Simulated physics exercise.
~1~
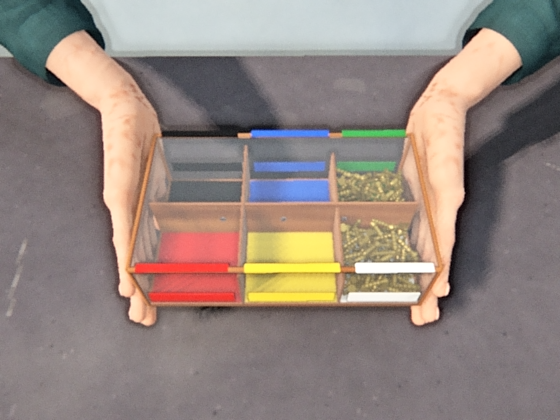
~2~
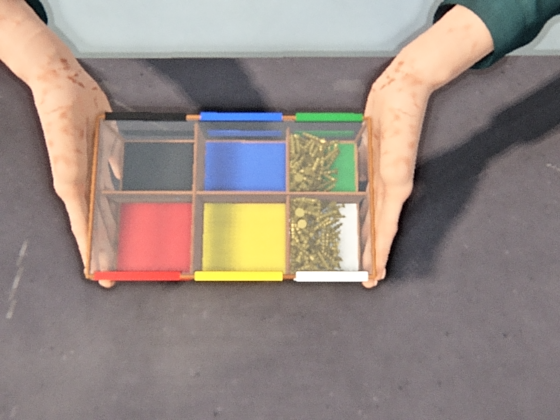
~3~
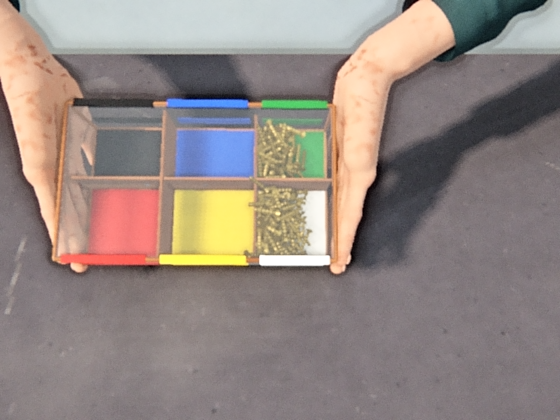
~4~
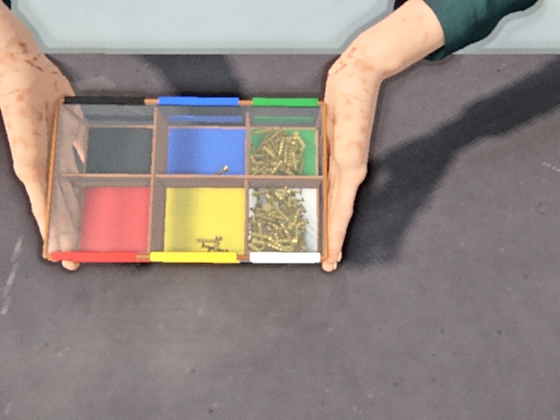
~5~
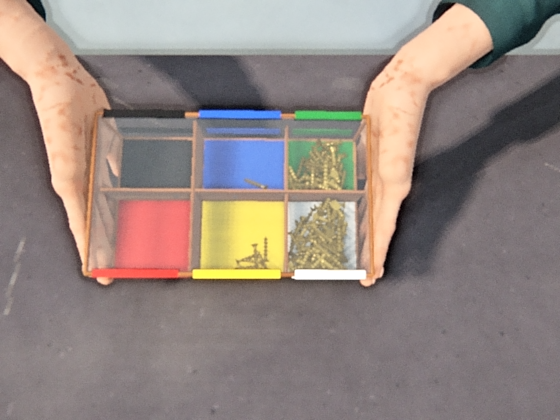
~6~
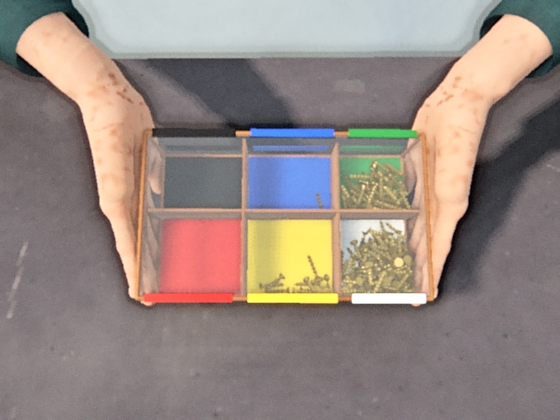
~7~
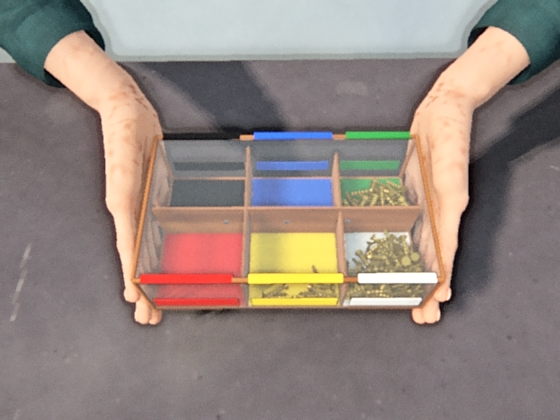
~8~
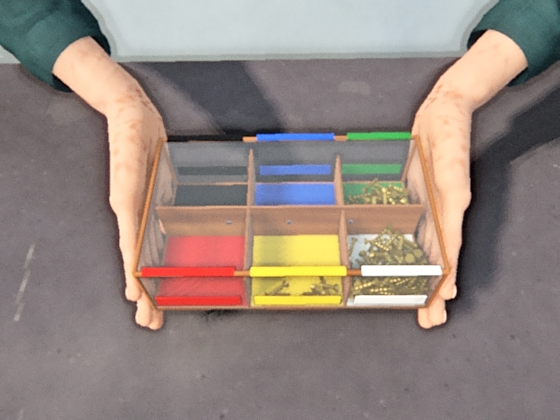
A clear-lidded box of brass screws, held in two hands, was tipped and moved left, then back right and leveled, while a few screws slipped into the yellow section and most stayed in the white and green ones, where they lay at the end.
